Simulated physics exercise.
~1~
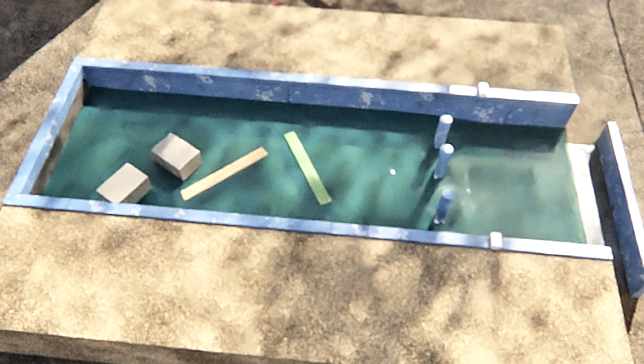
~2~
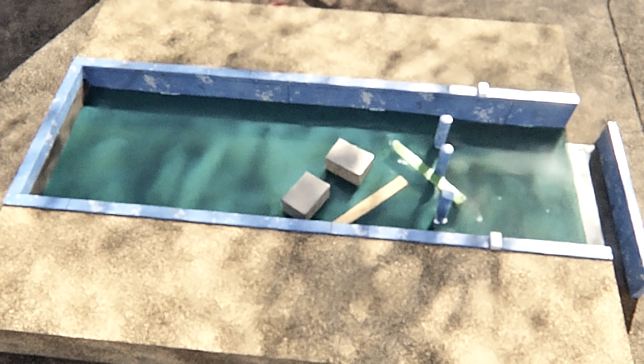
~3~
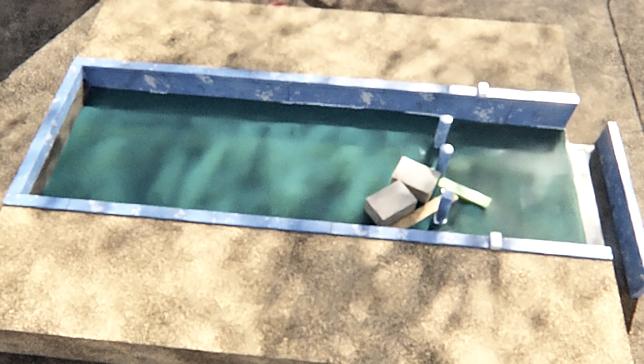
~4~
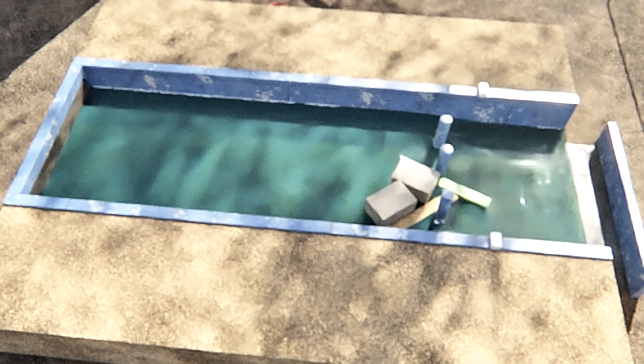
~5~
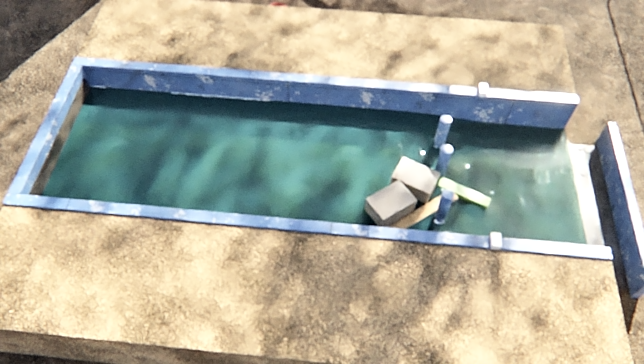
In a blue-walled water channel, two pale crates and two planks drift right, jam against the posts and stay there afloat.
